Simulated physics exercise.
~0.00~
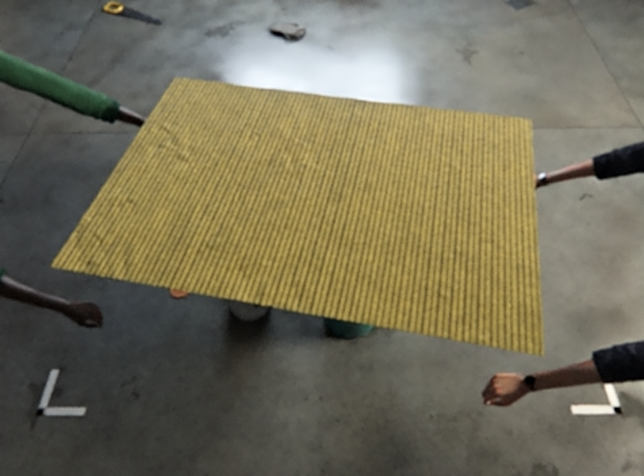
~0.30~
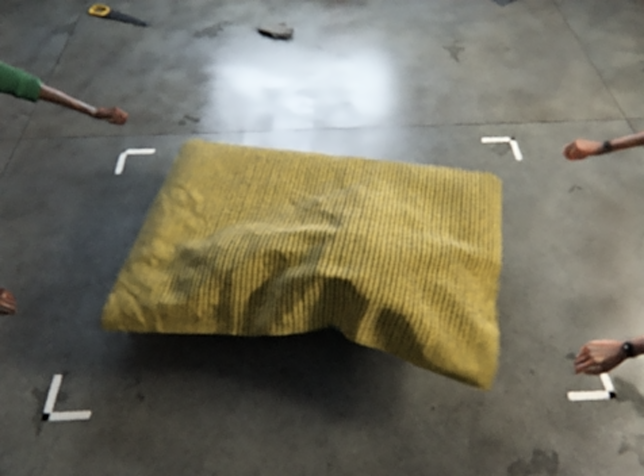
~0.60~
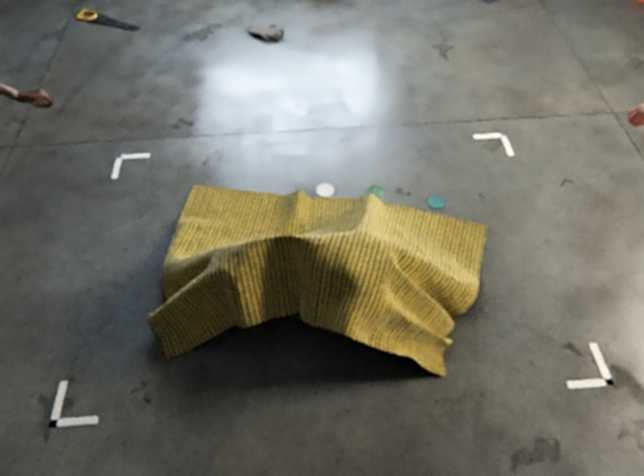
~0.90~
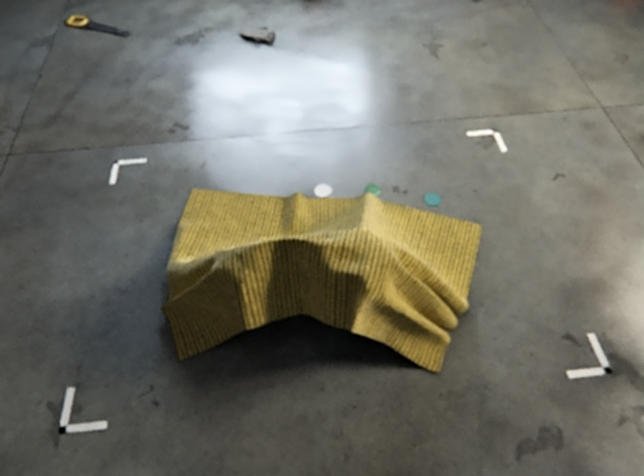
On a grey concrete workshop floor marked with white corner brackets, four hands hold a ribbed, mustard-yellow blanket stretched out level above some partly hidden objects. The hands let go and draw back toward the sides as the blanket drops, its middle beginning to buckle and ripple. It sinks over raised shapes beneath it, folding into ridges while its edges slump downward. The blanket then settles with barely any further change, while the view drifts slightly. It ends draped in a humped, creased heap, hiding the orange coaster, while the white coaster, green plate and teal saucer lie uncovered beyond its far edge.
